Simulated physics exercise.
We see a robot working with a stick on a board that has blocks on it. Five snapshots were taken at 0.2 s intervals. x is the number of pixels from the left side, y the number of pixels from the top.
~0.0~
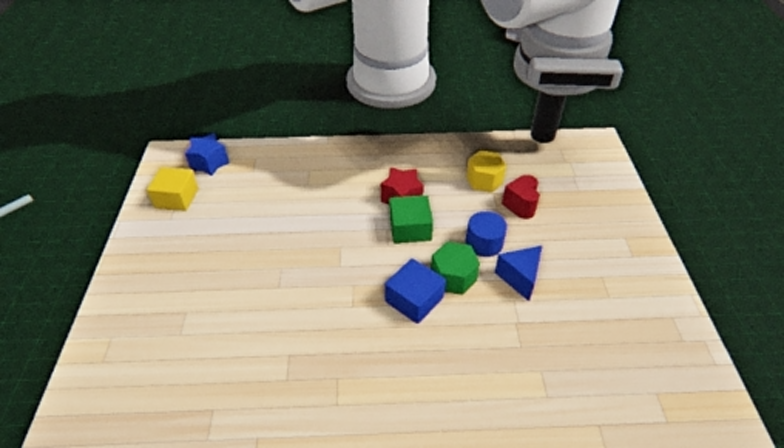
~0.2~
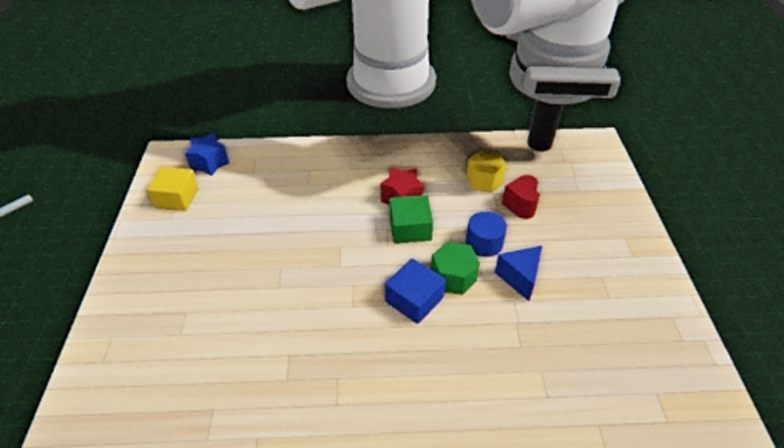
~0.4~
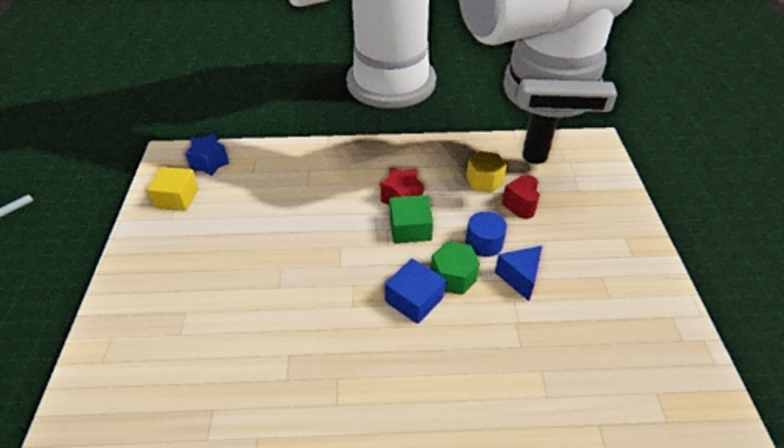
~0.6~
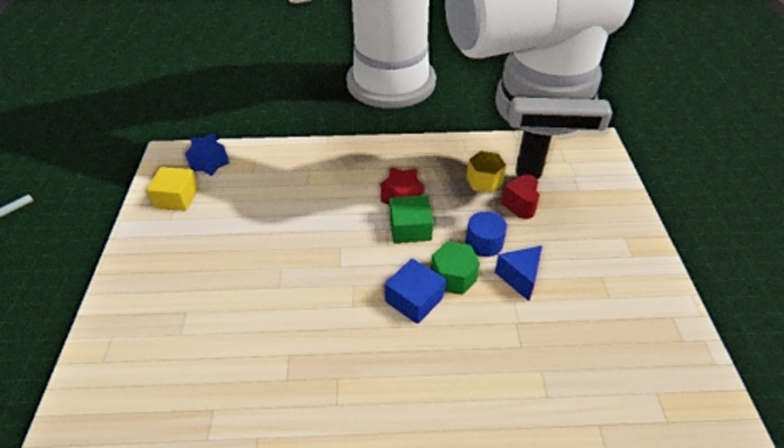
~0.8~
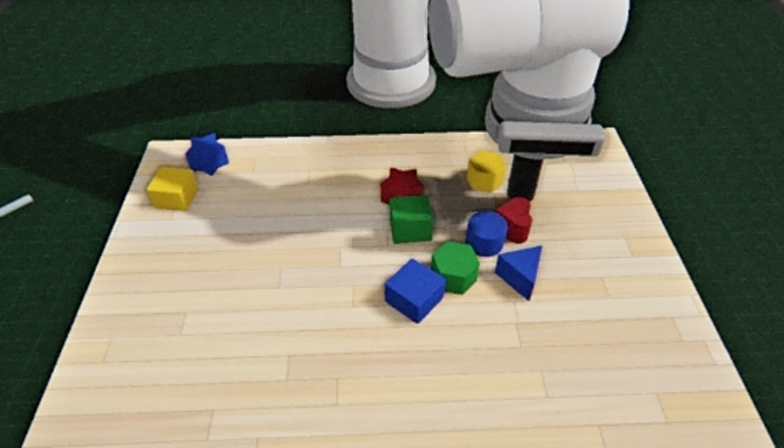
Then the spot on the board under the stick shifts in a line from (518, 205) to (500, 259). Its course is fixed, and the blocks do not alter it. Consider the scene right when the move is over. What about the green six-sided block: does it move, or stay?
The green six-sided block will not stay where it is.
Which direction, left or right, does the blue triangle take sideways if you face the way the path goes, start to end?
Side: Left.
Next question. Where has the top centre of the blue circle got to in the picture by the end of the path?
Around (468, 237).
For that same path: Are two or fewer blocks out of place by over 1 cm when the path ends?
Answer: No.
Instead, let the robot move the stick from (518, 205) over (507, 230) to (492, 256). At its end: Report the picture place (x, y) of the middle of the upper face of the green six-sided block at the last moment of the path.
I predict (434, 262).
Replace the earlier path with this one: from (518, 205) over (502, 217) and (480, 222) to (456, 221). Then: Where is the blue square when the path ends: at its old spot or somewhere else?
By the end it is where it was.
The first path, step by step. Halfway along, stick at (512, 221); blue circle at (485, 227); red heart-shaped block at (523, 235), turned 35° clockwise; blue triangle at (526, 264).
At the end, stick at (502, 249); green six-sided block at (441, 260), turned 30° anticlockwise; blue circle at (468, 237); red heart-shaped block at (528, 259); blue triangle at (540, 290), turned 30° clockwise.
